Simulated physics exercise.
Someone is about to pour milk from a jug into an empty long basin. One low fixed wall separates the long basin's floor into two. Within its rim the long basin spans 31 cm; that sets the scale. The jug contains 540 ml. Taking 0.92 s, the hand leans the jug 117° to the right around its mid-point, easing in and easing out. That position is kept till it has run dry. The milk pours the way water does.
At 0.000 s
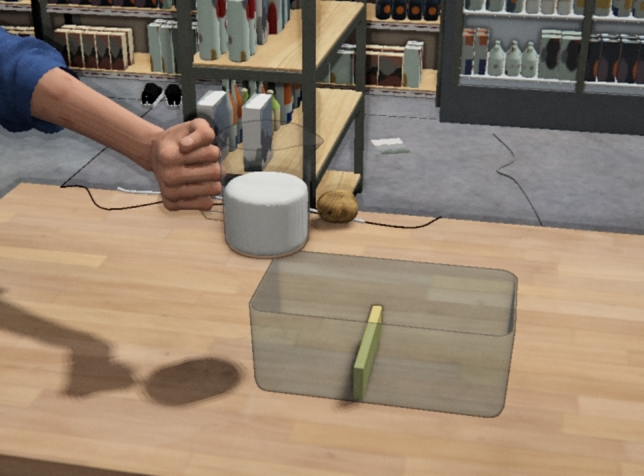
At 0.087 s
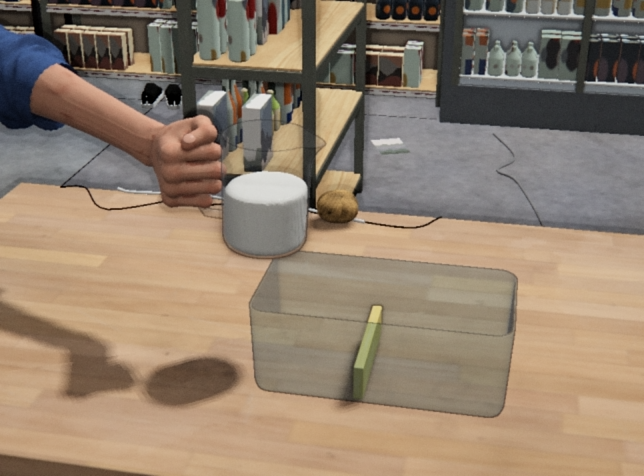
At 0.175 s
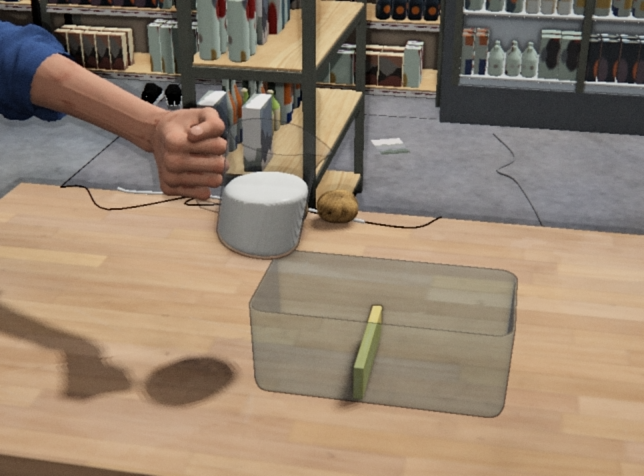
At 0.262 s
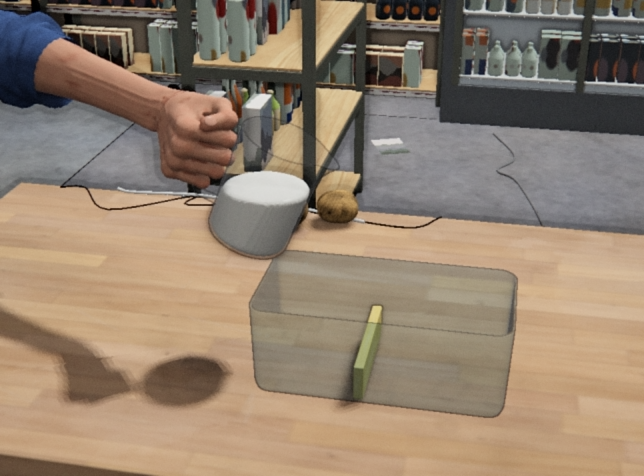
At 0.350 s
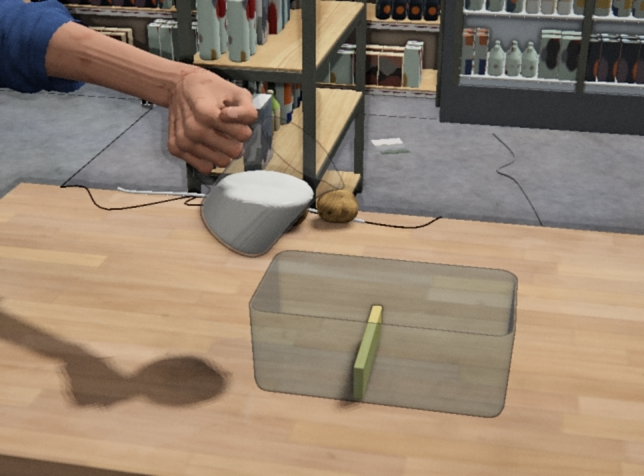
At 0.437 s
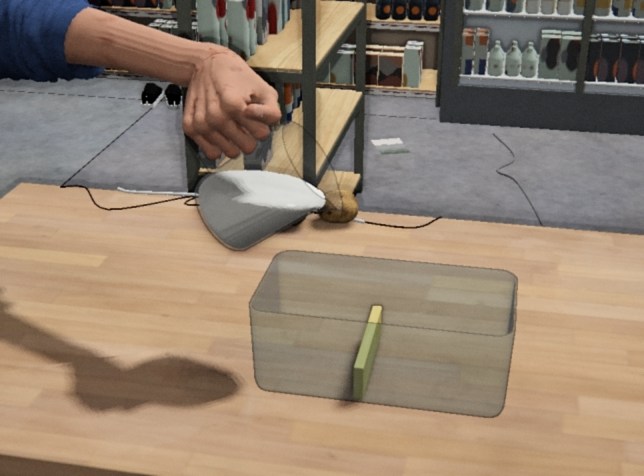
A bare forearm in a blue sleeve reaches in from the upper left, its fist above a light grey jug on a pale wooden table, seen from slightly above in a shop with stocked shelves behind. A clear, empty long basin with a green dividing wall stands in front, and a brown potato-like object sits behind. The hand shifts right as the jug leans steeply rightward, while the view stays still.
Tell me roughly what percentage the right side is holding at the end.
At the end it holds about 28 per cent.
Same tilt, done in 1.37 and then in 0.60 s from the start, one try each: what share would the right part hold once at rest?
45 and 10 %.
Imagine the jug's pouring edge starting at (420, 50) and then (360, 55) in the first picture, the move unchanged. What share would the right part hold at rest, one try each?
Around 65 per cent first, around 80 per cent next.
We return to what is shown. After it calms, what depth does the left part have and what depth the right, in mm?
Left roughly 20 mm; right roughly 6 mm.
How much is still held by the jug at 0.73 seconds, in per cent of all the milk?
Still held: Roughly 56 % of the total.
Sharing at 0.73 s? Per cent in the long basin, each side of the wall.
I'd say some 14 in a hundred on the left and 8 on the right.
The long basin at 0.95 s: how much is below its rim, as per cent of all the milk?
About 86 %.
By 0.73 s the tilt is 105° and 55 per cent is still to pour, 14 is left of the wall and 8 right of it.
By 0.95 s the tilt is 117° and 8 per cent is still to pour, 59 is left of the wall and 26 right of it.
By 1.17 s the tilt is 117° and 0 per cent is still to pour, 71 is left of the wall and 27 right of it.
By 1.42 s the tilt is 117° and 0 per cent is still to pour, 71 is left of the wall and 28 right of it.
At rest 71 per cent lies left of the wall, 28 right of it and 1 outside.
